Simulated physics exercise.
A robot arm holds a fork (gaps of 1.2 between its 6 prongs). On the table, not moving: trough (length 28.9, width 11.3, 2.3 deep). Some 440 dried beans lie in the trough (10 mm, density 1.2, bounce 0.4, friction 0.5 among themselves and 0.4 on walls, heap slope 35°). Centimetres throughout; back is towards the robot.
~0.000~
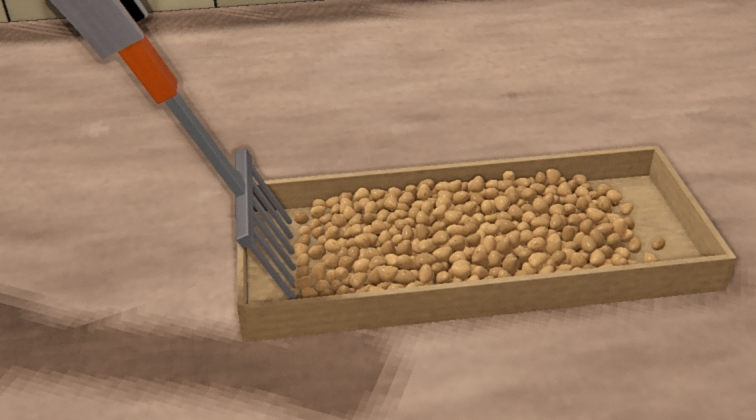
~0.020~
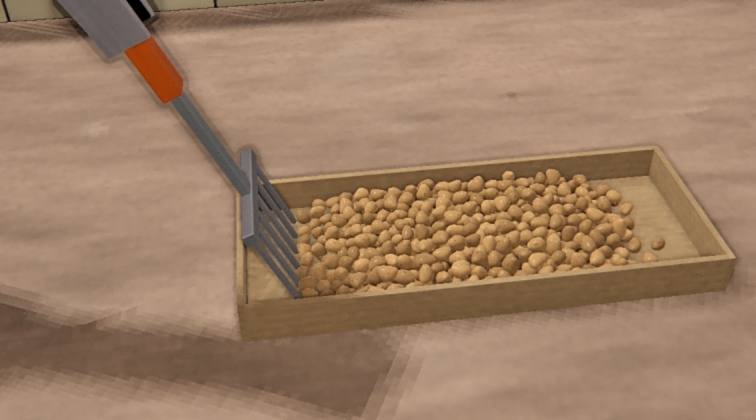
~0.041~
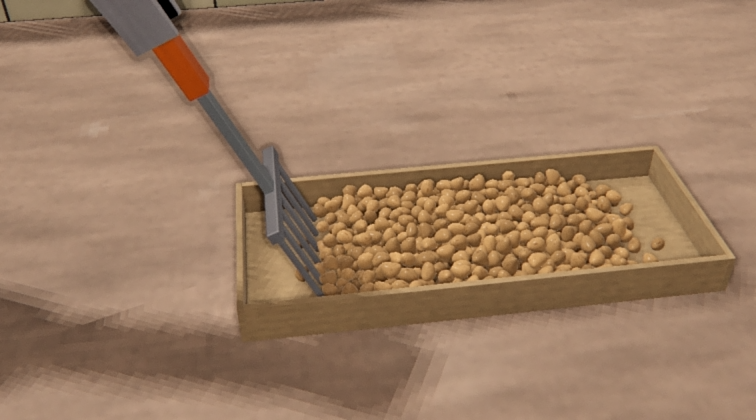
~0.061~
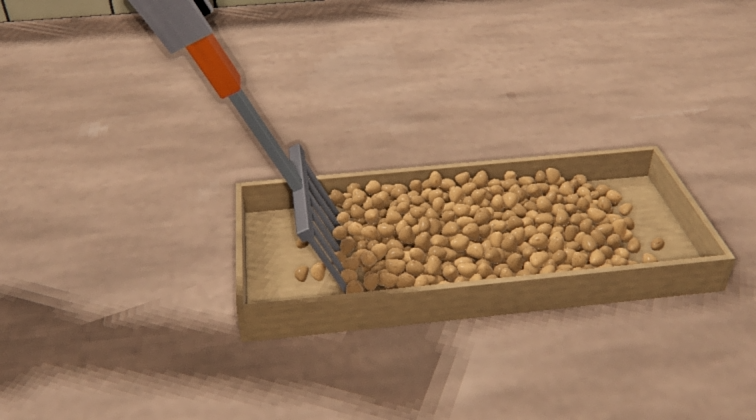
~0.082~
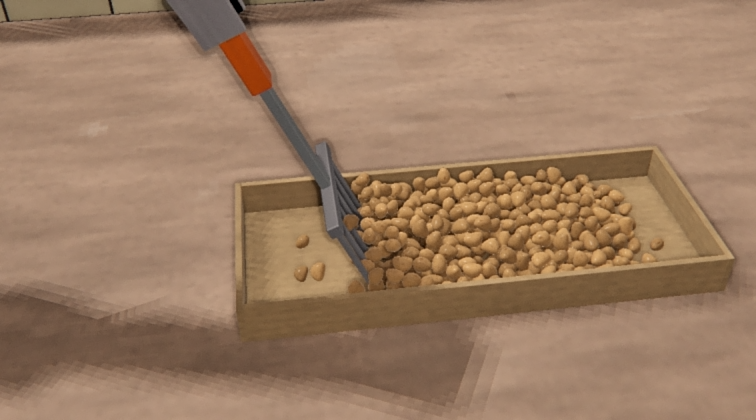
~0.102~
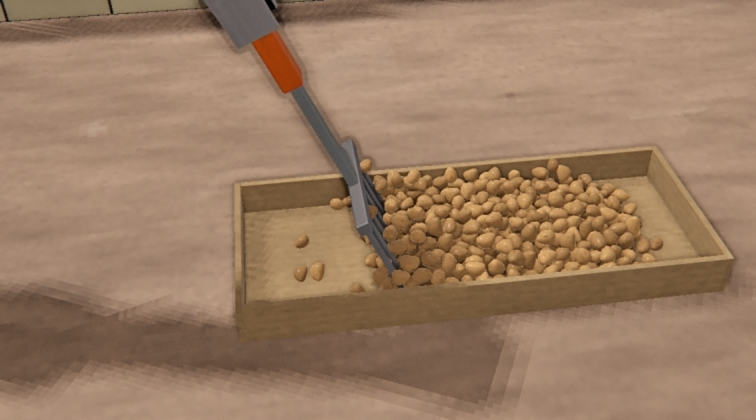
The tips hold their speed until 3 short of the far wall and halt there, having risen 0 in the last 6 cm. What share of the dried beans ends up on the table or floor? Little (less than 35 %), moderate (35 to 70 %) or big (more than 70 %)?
A moderate share, 35 to 70 %, ends on the table or floor.
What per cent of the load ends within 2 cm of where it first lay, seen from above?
About 5 per cent.
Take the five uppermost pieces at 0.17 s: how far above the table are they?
Roughly 6 cm.
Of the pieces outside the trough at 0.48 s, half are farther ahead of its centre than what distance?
Roughly 20 cm.
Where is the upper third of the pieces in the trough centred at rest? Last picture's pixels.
At about (652, 199).
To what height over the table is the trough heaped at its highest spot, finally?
About 4.0 cm.
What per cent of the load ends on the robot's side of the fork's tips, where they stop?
About 35 per cent.
After 0.17 s, sloping 66°, highest piece 6 above the table; 439 in the trough, 1 on the table or floor, 1 in flight or on the tool.
After 0.24 s, sloping 66°, highest piece 7 above the table; 430 in the trough, 6 on the table or floor, 5 in flight or on the tool.
After 0.48 s, sloping 66°, highest piece 4 above the table; 234 in the trough, 207 on the table or floor.
After 1.18 s, sloping 66°, highest piece 4 above the table; 233 in the trough, 208 on the table or floor.
In the end, 233 in the trough, 208 on the table or floor. That is 47 % on the table or floor.
